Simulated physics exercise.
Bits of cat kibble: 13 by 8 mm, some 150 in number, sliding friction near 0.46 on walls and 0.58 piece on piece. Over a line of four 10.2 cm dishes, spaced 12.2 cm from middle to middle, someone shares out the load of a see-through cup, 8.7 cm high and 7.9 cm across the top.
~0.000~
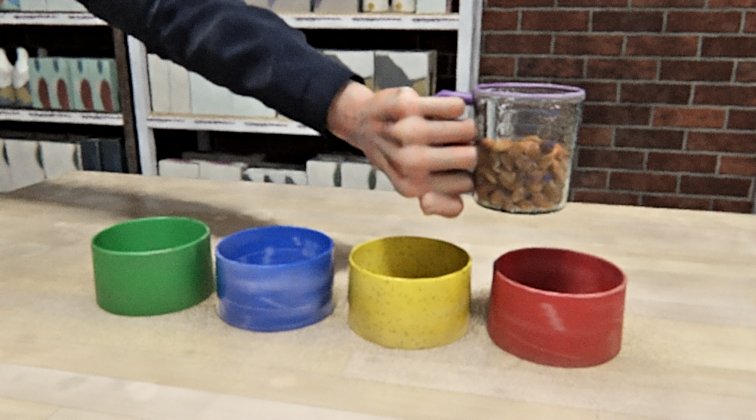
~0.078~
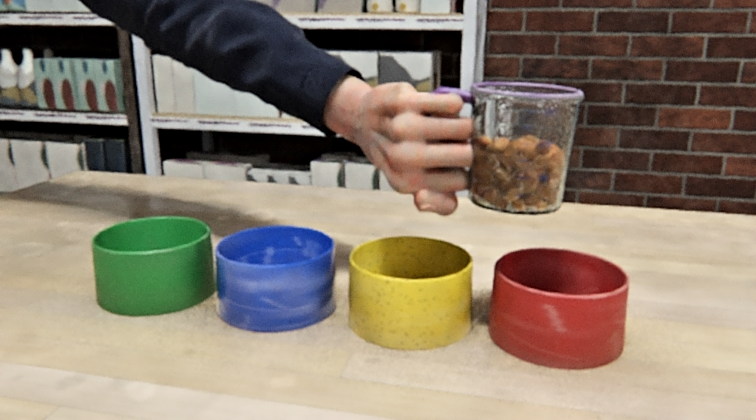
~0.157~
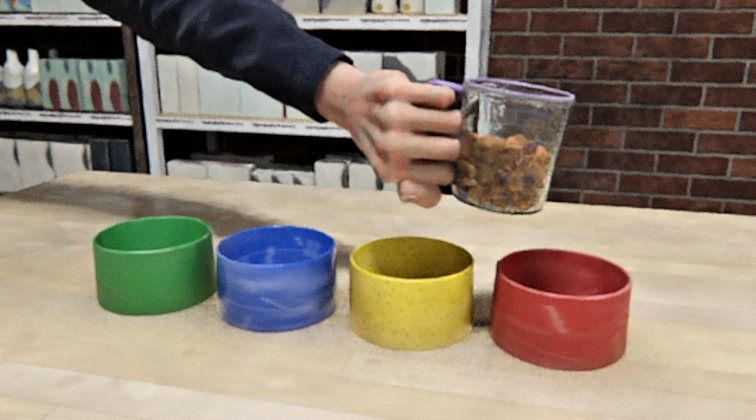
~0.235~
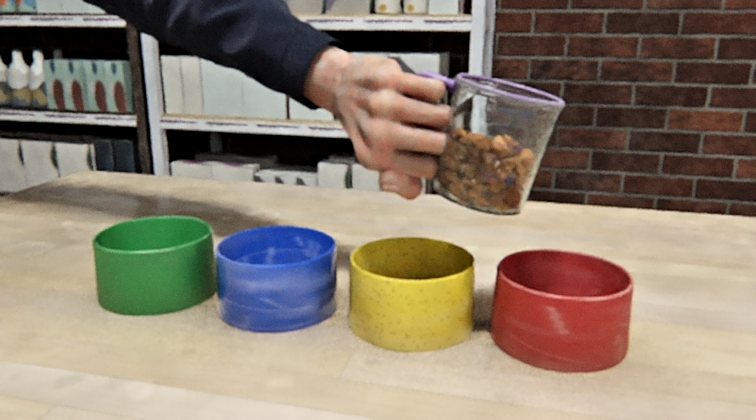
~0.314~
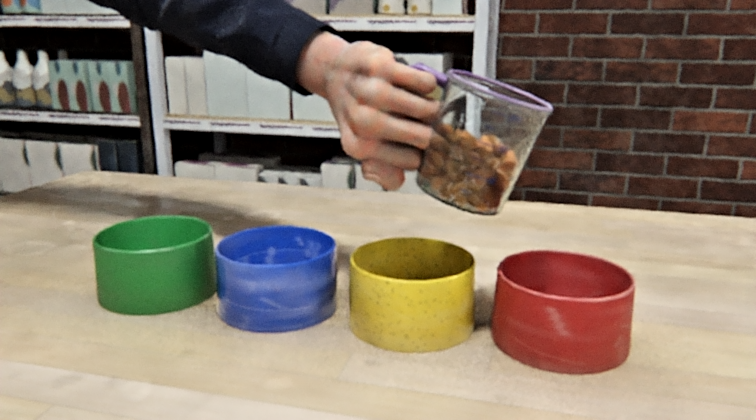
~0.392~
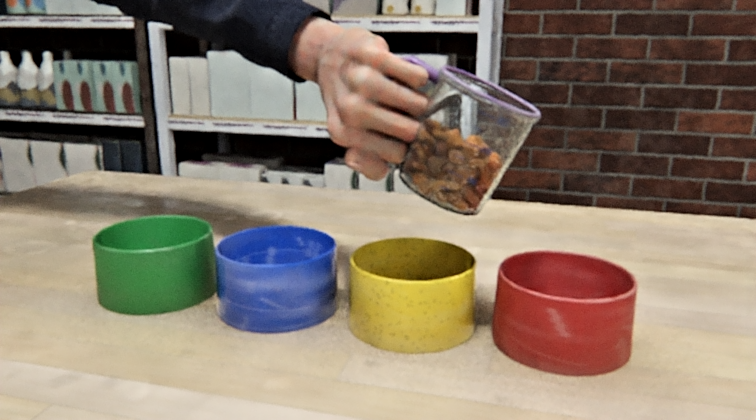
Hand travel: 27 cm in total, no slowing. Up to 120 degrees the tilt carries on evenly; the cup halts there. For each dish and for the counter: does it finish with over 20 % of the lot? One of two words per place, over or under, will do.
Red - under, blue - over, green - under, yellow - under, counter - under.
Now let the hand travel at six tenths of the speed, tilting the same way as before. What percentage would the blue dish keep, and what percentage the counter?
Shares: Blue 0, counter 0.
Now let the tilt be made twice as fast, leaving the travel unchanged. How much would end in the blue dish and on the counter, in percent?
Then the blue dish would get 0 and the counter 10.
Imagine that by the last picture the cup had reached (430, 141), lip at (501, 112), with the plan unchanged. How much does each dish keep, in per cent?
Per cent kept: Red 0; blue 100; green 0; yellow 0.
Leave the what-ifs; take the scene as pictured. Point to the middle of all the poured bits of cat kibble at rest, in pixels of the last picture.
(279, 287).
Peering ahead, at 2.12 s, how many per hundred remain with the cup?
Close to 5 per cent of the load, I'd guess.
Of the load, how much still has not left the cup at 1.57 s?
That would be some 90 per cent.
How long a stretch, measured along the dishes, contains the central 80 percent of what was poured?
Roughly 6 cm.
After 1.10 s, tilt 76 degrees; cup holds 100 %.
After 1.57 s, tilt 110 degrees; cup holds 90 %, blue 5 %.
After 2.12 s, tilt 120 degrees; cup holds 5 %, blue 90 %.
At rest (2.7 s), red 0 %, blue 95 %, green 0 %, yellow 0 %, counter 5 %.
